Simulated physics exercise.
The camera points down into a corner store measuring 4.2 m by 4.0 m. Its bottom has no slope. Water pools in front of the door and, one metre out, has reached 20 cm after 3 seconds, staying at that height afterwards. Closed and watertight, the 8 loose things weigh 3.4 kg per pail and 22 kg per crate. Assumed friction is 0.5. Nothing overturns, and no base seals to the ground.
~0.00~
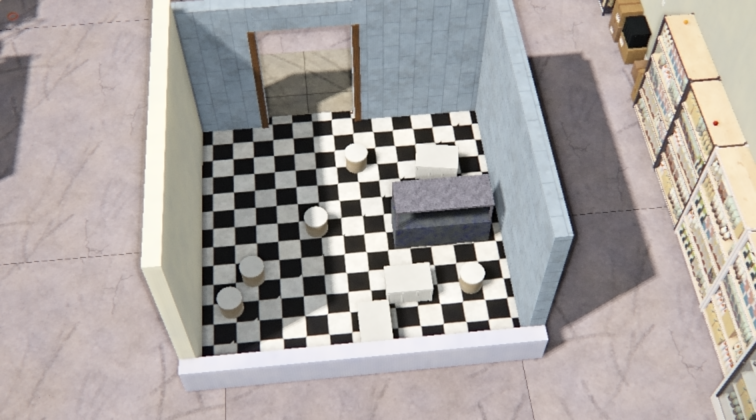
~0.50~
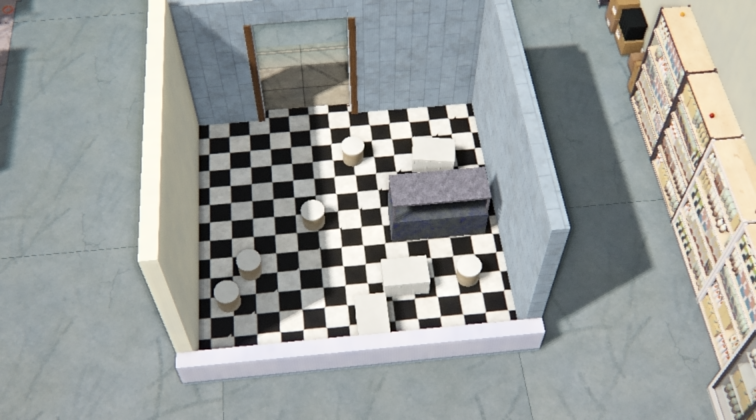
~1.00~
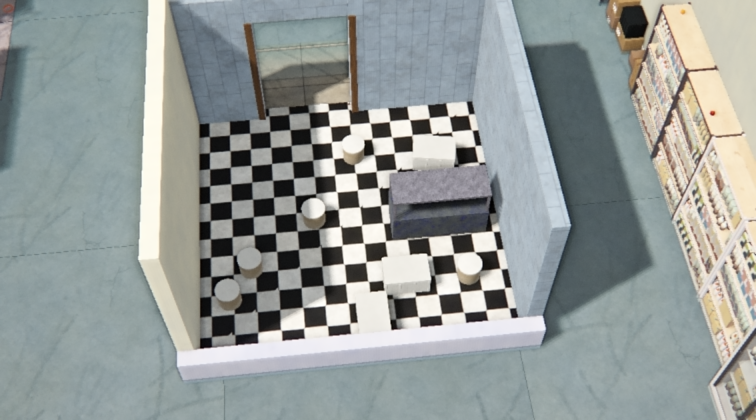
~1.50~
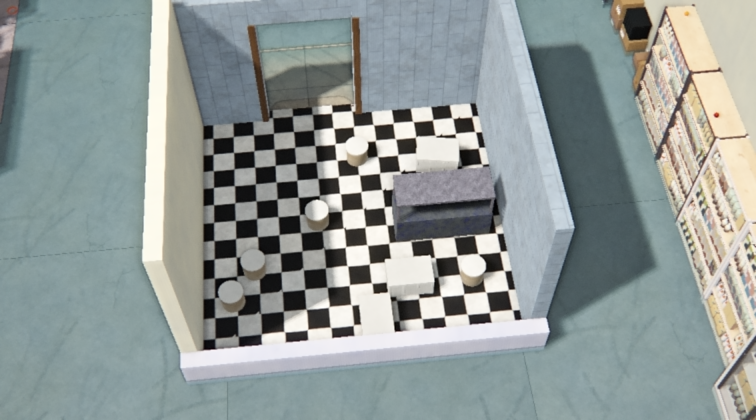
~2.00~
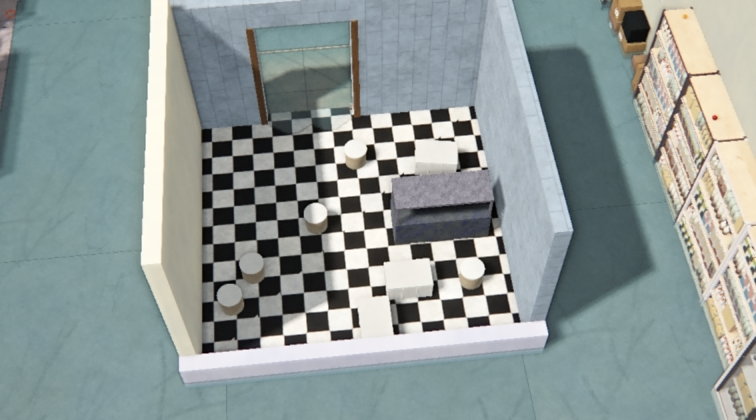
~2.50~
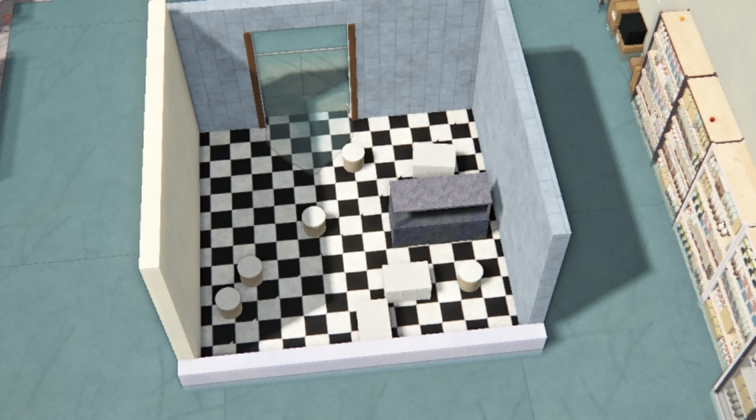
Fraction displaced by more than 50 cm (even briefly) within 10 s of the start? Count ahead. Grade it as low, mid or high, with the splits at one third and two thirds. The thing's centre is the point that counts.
Grade: Mid, one to two thirds.
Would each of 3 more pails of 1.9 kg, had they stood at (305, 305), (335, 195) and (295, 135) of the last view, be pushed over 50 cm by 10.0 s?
Above the limit, then above the limit, then above the limit.
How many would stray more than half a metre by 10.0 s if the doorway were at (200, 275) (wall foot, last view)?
So the tally would be 6.
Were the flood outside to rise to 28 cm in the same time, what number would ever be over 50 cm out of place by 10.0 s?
7.
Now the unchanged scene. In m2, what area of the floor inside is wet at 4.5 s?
9.0 m2.
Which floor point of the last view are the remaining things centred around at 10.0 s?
Mean position approx. (377, 272).
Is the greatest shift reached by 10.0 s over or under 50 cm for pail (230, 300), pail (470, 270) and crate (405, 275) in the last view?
Taking them in turn, the first is beyond the limit, the second within the limit and the third within the limit.
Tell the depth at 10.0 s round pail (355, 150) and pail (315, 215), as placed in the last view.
Roughly 4 and 12 cm.
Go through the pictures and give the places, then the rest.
A pail at (251, 266), on the bottom; a crate at (409, 278) rests on the ground; 0.0 m2 under water; 0 of 8 have shifted, in the first frame.
A pail at (248, 259), on the bottom; a crate at (405, 271), on the bottom; 0.0 m2 under water; 0 of 8 have shifted, in the second frame.
A pail at (249, 258), on the bottom; a crate at (406, 269) rests on the ground; 0.0 m2 under water; 0 of 8 have shifted, in the third frame.
A pail at (253, 260) rests on the ground; a crate at (410, 271) rests on the ground; 0.0 m2 under water; 0 of 8 have shifted, in the fourth frame.
A pail at (251, 263), on the bottom; a crate at (408, 273) rests on the ground; water covers 0.2 m2; 0 of 8 have shifted, in the fifth frame.
A pail at (250, 266) rests on the ground; a crate at (407, 276), on the bottom; 0.8 m2 under water; 0 of 8 have shifted, in the sixth frame.
After 3.5 s 0 of 8 are over 50 cm from their spots; 0 afloat.
After 4.5 s 2 of 8 are over 50 cm from their spots; 0 afloat.
After 7.0 s 4 of 8 are over 50 cm from their spots; 3 afloat.
After 10.0 s 5 of 8 are over 50 cm from their spots, and 5 have been at some point; 6 afloat.
